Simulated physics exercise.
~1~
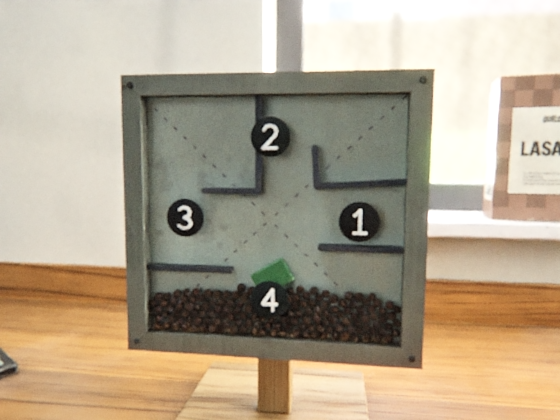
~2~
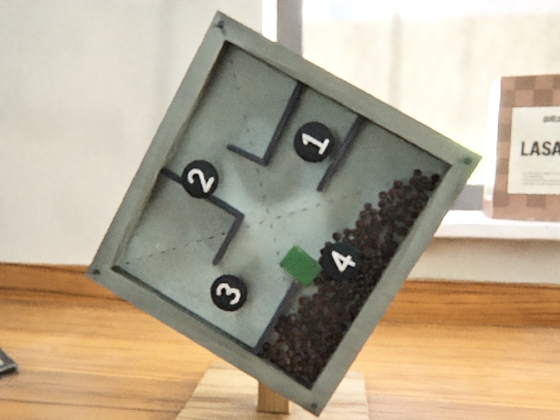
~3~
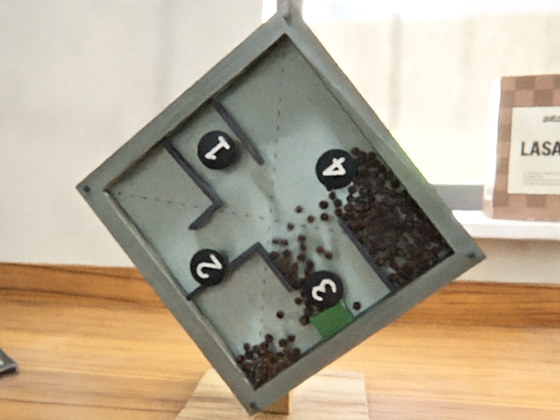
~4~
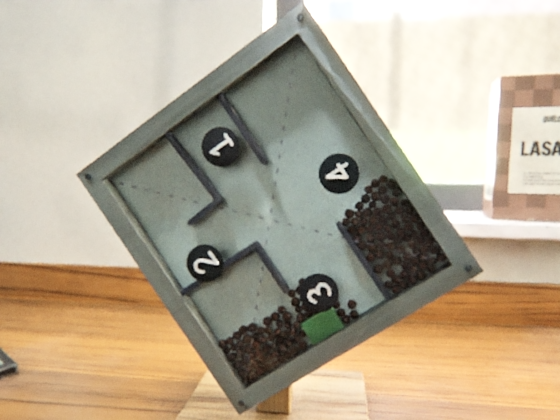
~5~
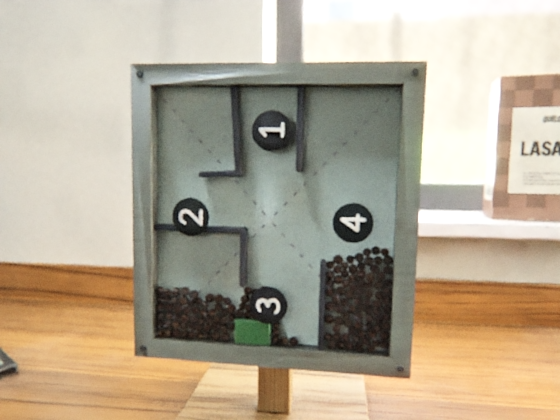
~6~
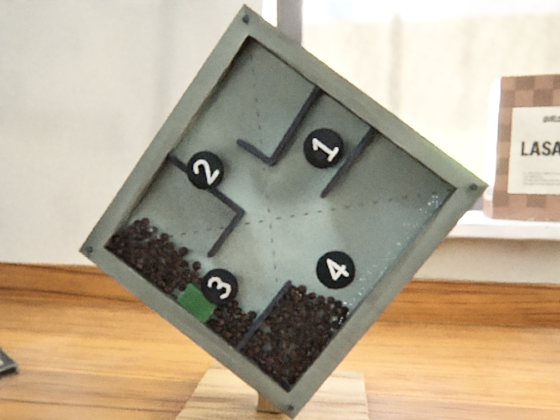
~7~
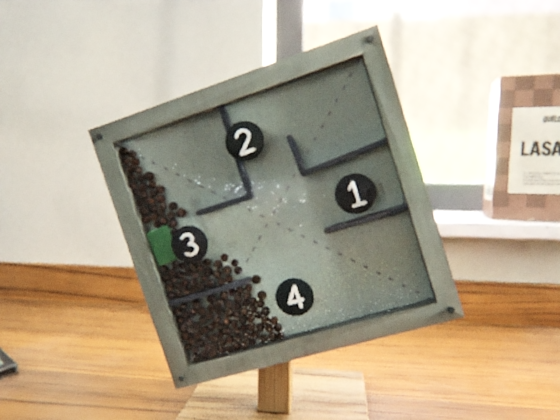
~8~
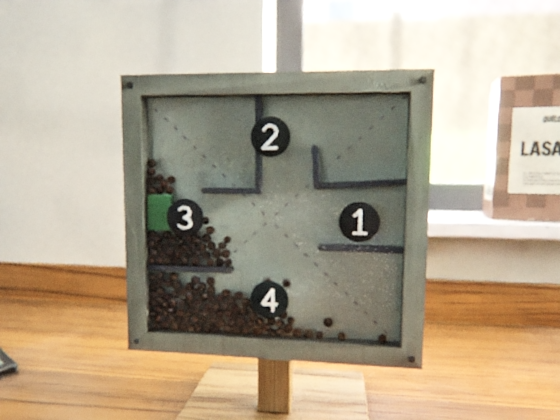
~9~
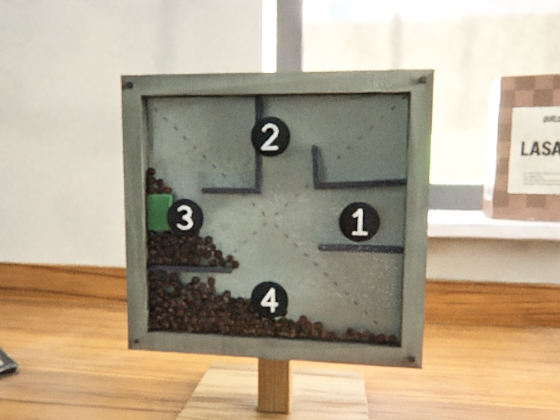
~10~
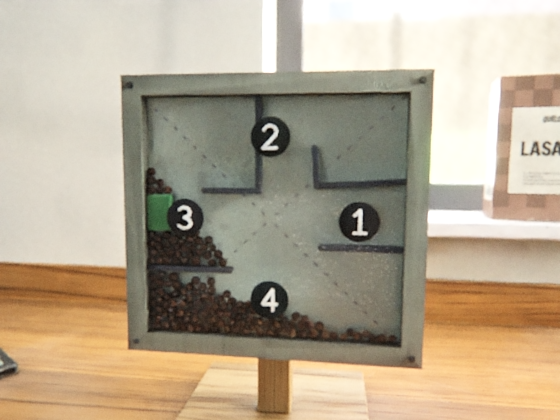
Dark beads and a green block tumbling as a clear-fronted square case turns anticlockwise, swings back level, and settles them lower left.
